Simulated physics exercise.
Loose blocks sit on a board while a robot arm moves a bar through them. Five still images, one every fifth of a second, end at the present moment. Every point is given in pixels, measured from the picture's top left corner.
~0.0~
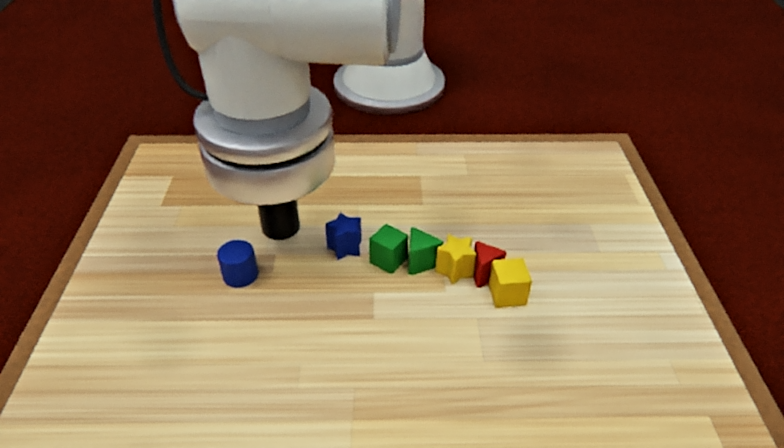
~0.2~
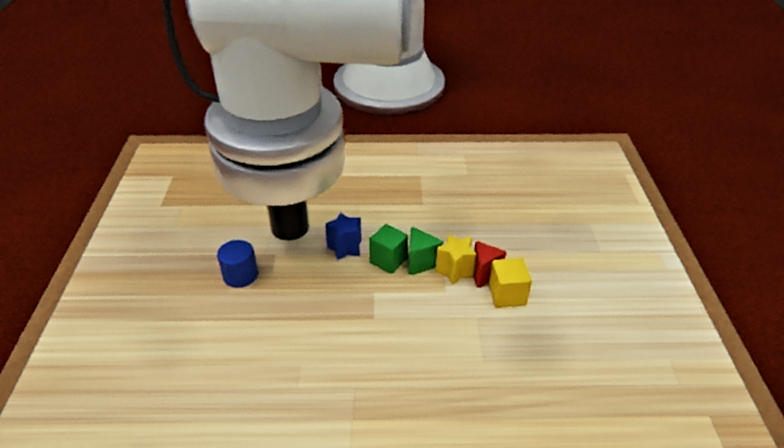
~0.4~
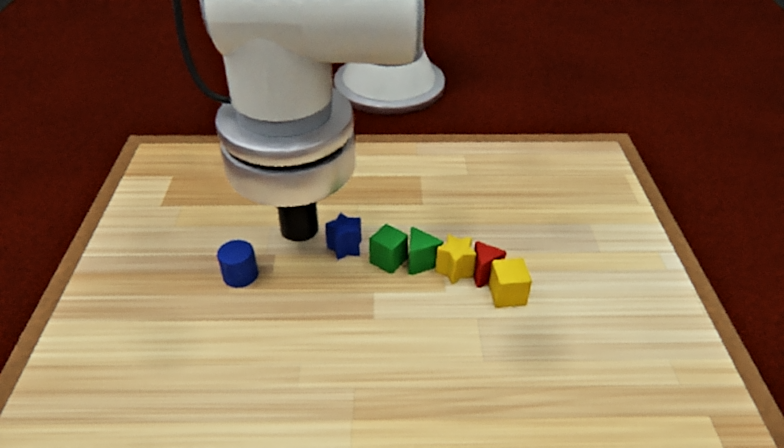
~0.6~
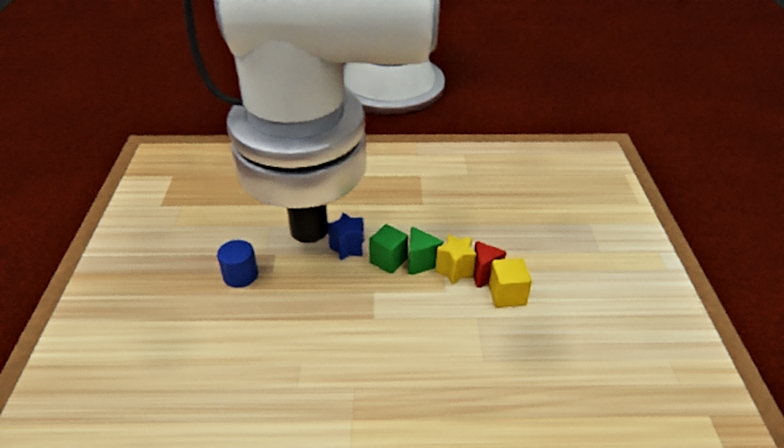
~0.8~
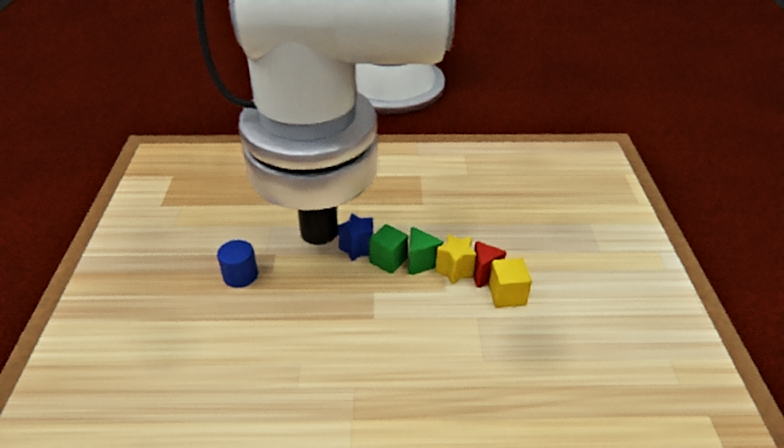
A robot arm slid its black bar slowly to the right across a wooden board and nudged the blue star up to the green block, while the other colored blocks stayed put.
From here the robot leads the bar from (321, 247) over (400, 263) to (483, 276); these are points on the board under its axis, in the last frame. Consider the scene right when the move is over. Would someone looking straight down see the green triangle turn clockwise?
Answer: No.
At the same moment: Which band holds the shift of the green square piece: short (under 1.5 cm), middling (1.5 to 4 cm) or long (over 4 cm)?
Shift of over 4 cm.
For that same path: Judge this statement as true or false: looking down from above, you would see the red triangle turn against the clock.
The claim does not hold.
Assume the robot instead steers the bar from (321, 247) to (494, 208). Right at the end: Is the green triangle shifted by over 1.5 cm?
It seems not.
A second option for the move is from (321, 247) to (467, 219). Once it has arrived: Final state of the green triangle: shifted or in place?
At the moment the path ends, the green triangle no longer stands where it did.
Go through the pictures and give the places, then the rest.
In the first frame, bar tip (281, 228); block tops, blue star block (344, 223); green square piece (389, 236); green triangle (422, 239); yellow star block (458, 246); red triangle (488, 251).
In the second frame, bar (290, 228); blocks unchanged.
In the third frame, bar (300, 229); blocks unchanged.
In the fourth frame, bar (310, 230); blue star block (347, 224).
In the fifth frame, bar (320, 232); blue star block (357, 224); green square piece (389, 236); green triangle (422, 239); yellow star block (458, 246); red triangle (488, 251).
What follows on the original path. One third of the way, bar (373, 243); blue star block (404, 242), turned 60° clockwise; green square piece (425, 260), turned 70° anticlockwise; green triangle (437, 238), turned 30° anticlockwise; yellow star block (467, 246); red triangle (495, 252).
Two thirds of the way, bar (429, 253); blue star block (464, 243), turned 40° clockwise; green square piece (441, 270), turned 50° anticlockwise; green triangle (478, 223), turned 15° anticlockwise; yellow star block (495, 243), turned 35° clockwise; red triangle (520, 254), turned 30° clockwise.
At the end, bar (486, 261); blue star block (516, 242), turned 15° clockwise; green square piece (445, 272), turned 30° anticlockwise; green triangle (498, 220), turned 95° anticlockwise; yellow star block (547, 240), turned 65° clockwise; red triangle (562, 259), turned 55° clockwise.
